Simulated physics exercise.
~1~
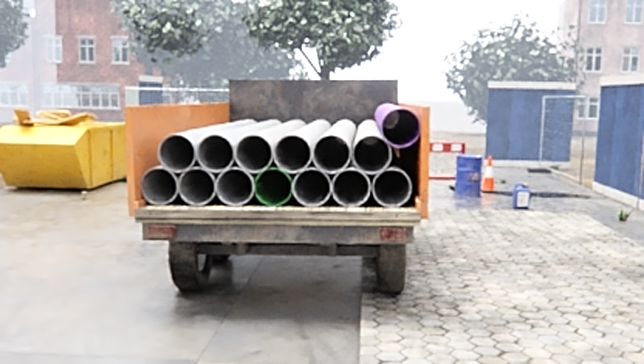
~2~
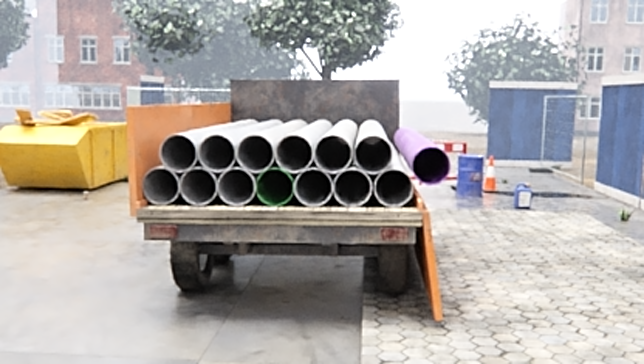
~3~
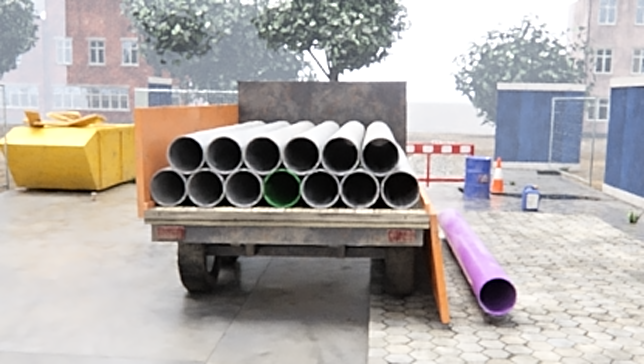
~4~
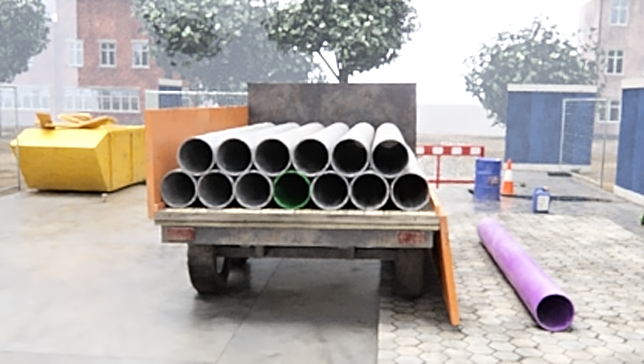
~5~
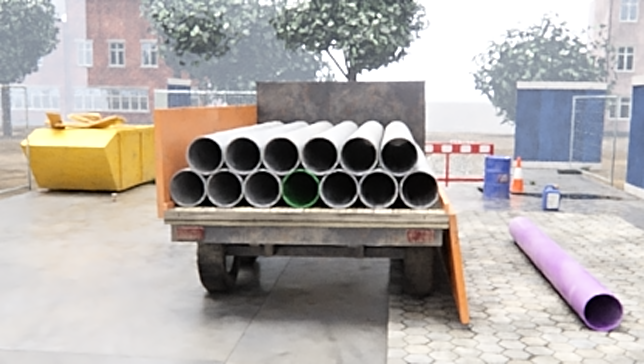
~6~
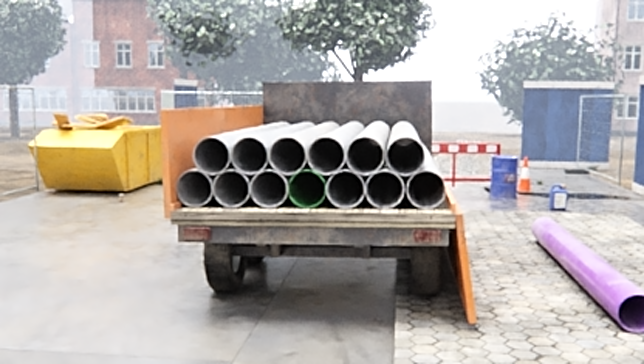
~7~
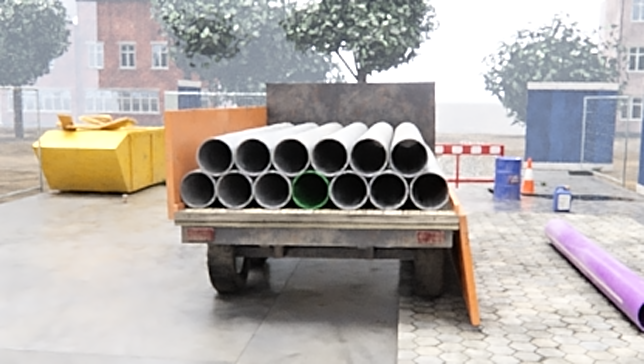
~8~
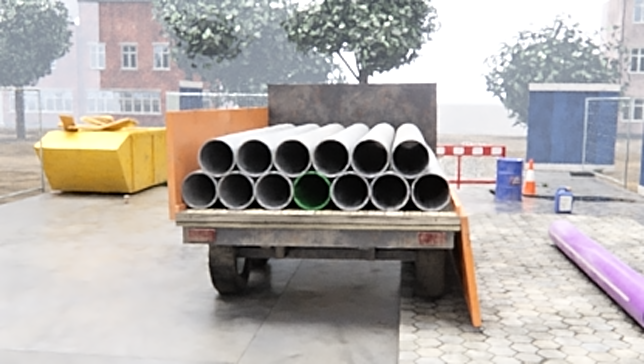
Purple pipe dropping off the right of a parked trailer as its side board swings down, rolling onto paving, the rest staying stacked.
